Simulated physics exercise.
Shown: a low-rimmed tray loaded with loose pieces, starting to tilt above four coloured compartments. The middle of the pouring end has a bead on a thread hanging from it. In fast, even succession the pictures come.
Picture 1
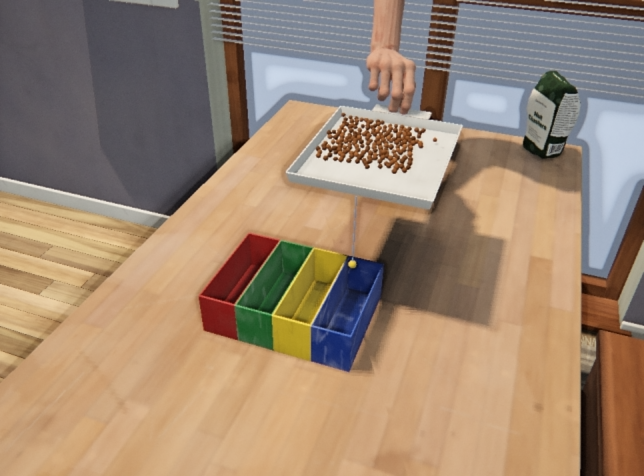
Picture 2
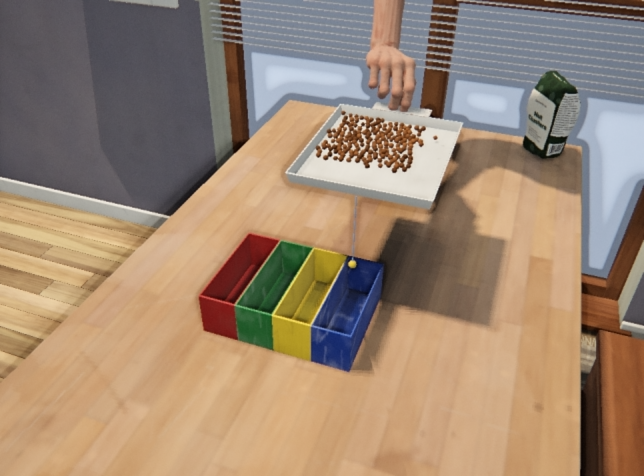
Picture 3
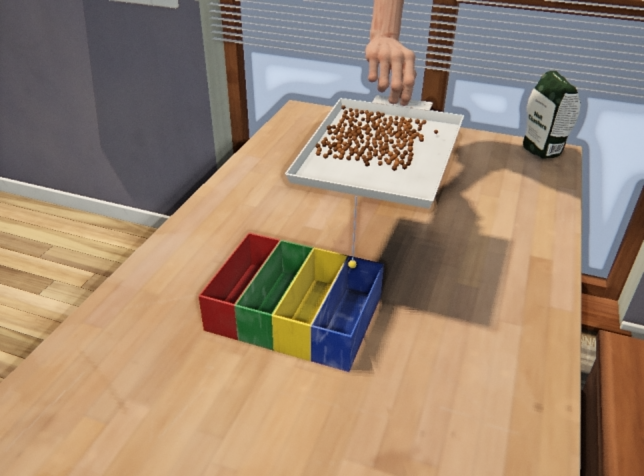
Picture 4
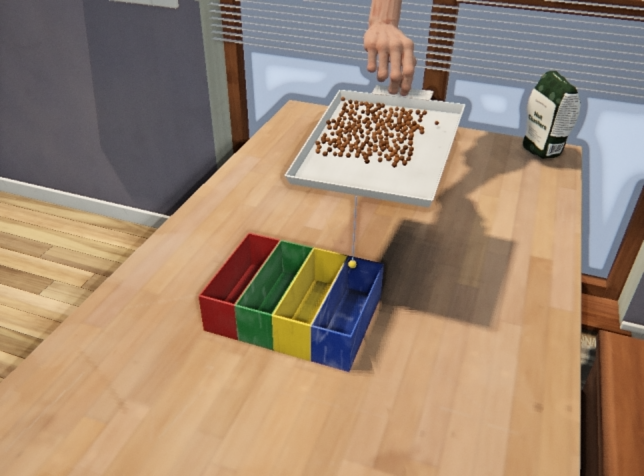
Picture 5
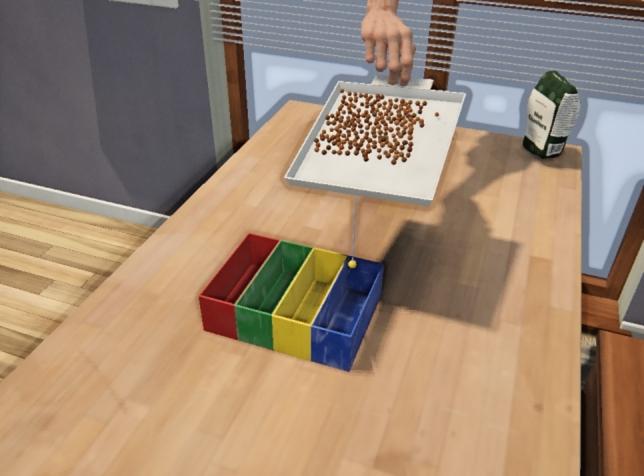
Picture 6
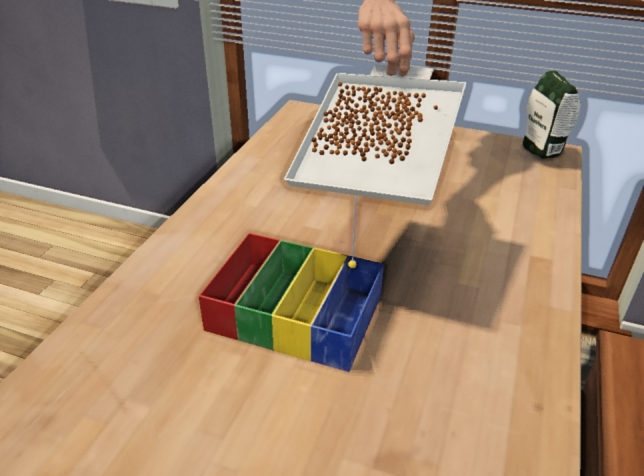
Wooden tabletop by a window, a hand gradually raising the far side of a tray of small brown balls behind four coloured compartments.
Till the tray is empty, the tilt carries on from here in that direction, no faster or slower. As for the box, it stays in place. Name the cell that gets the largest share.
Green.
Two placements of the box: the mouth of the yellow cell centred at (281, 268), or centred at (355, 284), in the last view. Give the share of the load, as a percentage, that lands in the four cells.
The first comes to 90 percent and the second to 100 percent.
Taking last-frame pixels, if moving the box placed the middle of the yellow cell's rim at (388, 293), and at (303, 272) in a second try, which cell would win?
For the first spot the answer is the red one, and for the second spot it is that yellow cell.
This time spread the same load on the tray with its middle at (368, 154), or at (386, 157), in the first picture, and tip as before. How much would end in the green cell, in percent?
Close to 50 %, followed by close to 40 %.
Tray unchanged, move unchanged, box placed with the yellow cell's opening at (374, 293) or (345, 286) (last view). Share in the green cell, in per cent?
Close to 20 in a hundred, then close to 40 in a hundred.
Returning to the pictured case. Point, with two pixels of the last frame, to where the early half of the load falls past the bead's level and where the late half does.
Points: About (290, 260), then about (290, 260).
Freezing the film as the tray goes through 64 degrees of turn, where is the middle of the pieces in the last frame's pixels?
Check around (318, 183) in the last picture.
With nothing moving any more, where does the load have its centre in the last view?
Once it all stops, the middle lies near (286, 313).
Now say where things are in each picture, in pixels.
The first picture shows corners of the pouring end (290, 171) and (430, 199), level; middle of the load (371, 141), cereal balls; bead on its thread (353, 264); red cell (219, 315); green cell (255, 324); yellow cell (292, 335); blue cell (331, 346).
The second picture shows corners of the pouring end (290, 172) and (430, 199), level; middle of the load (371, 139).
The third picture shows corners of the pouring end (289, 173) and (430, 198), tipped barely, lowest at the left corner; middle of the load (371, 135).
The fourth picture shows corners of the pouring end (289, 174) and (430, 198), tipped a little, lowest at the left corner; middle of the load (371, 129).
The fifth picture shows corners of the pouring end (288, 176) and (429, 197), tipped a little, lowest at the left corner; middle of the load (370, 123).
The sixth picture shows corners of the pouring end (288, 177) and (429, 197), tipped clearly, lowest at the left corner; middle of the load (368, 119), roughly a third on the move; red cell (219, 315); green cell (255, 324); yellow cell (292, 335); blue cell (331, 346).
Just after the last frame, tray tipped steeply; the larger part on the tray; about a tenth in the yellow cell; about a tenth in the green cell; just a few in the blue cell; just a few in the red cell; about a tenth falling or outside the box.
A moment on, tray tipped past a quarter turn; about a tenth on the tray; roughly half in the green cell; roughly a third in the yellow cell; about a tenth in the blue cell; just a few in the red cell; roughly a quarter falling or outside the box.
Further on, tray tipped past a quarter turn; roughly half in the green cell; roughly a third in the yellow cell; about a tenth in the blue cell; just a few in the red cell; just a few falling or outside the box.
When it is over, tray tipped past a quarter turn; roughly half in the green cell; roughly a third in the yellow cell; about a tenth in the blue cell; just a few in the red cell; just a few outside the box.
